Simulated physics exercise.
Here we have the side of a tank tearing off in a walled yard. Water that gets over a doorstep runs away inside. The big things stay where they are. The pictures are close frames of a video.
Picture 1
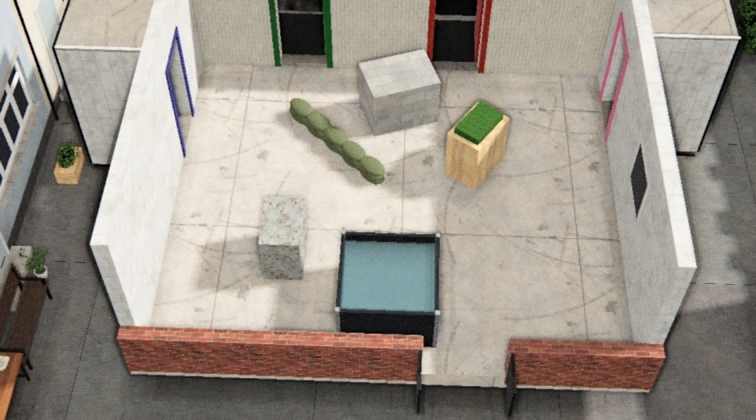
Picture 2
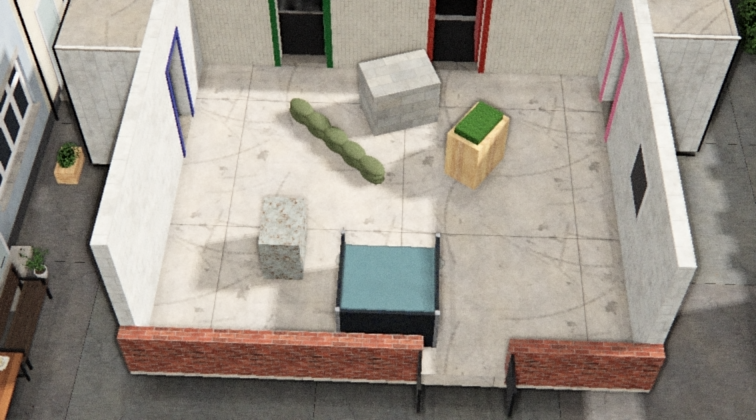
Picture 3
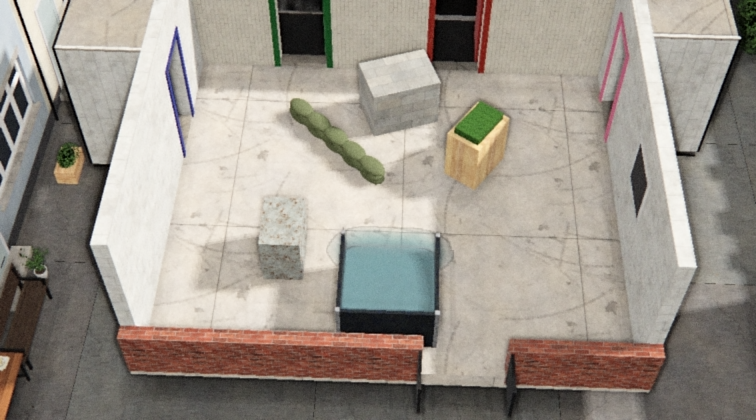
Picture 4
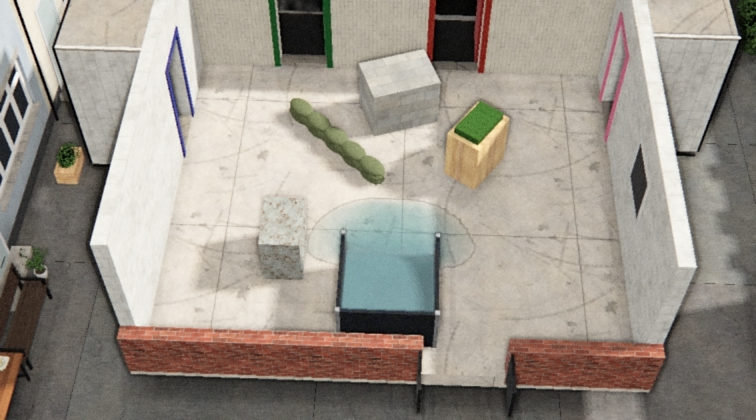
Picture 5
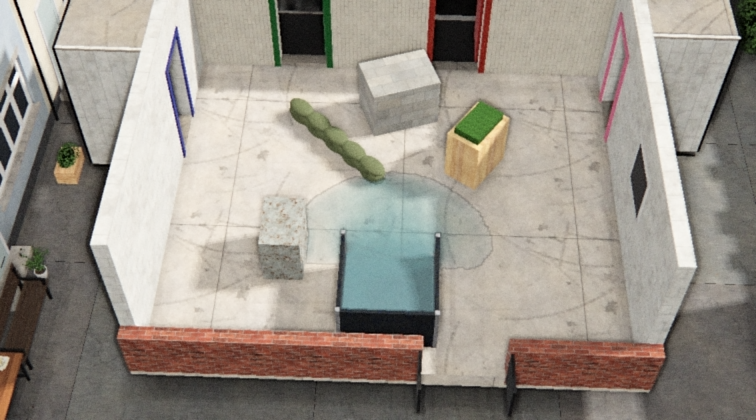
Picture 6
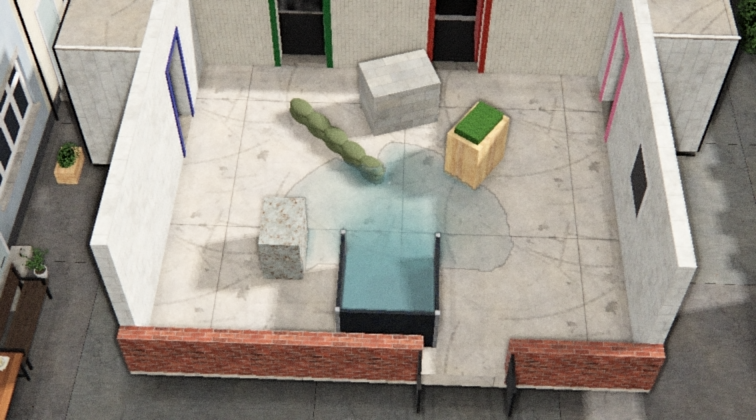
Water pouring from the far side of a dark-framed tank in a walled yard, spreading across the pale paving between still blocks.
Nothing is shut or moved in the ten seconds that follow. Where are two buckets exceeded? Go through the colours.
The red door takes more than that; the blue door takes more than that; the pink door takes more than that; the green door stays under that.
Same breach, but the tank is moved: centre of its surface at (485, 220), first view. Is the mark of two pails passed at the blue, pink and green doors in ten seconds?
My reading: The blue door is under; the pink door takes more; the green door passes that mark.
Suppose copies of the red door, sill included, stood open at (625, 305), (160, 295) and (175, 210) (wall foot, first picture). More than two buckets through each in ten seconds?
In that order: Holds, lets less in, holds.
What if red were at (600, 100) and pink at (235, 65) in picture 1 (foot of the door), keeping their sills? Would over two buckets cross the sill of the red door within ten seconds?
One by one: The red one passes that mark.
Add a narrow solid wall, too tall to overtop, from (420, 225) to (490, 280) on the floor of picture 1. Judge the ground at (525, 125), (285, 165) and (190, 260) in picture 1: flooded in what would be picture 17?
In that order: Awash, wet, no water.
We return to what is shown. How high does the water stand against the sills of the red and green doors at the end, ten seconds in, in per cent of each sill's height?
About 180 and 60 per cent.
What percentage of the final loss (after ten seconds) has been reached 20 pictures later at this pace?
Close to 45 %.
A moment on, water covers 30 % of the floor; the red door wet at the sill, nothing in, the blue door not reached, the pink door not reached, the green door not reached.
Next, water covers 50 % of the floor; the red door under two buckets in, the blue door wet at the sill, nothing in, the pink door wet at the sill, nothing in, the green door not reached.
Then, water covers 60 % of the floor; the red door over two buckets in, the blue door over two buckets in, the pink door over two buckets in, the green door wet at the sill, nothing in.
Later, water covers 70 % of the floor; the red door over two buckets in, the blue door over two buckets in, the pink door over two buckets in, the green door under two buckets in.
In the end, water covers 90 % of the floor; the red door over two buckets in, the blue door over two buckets in, the pink door far over two buckets in, the green door under two buckets in.
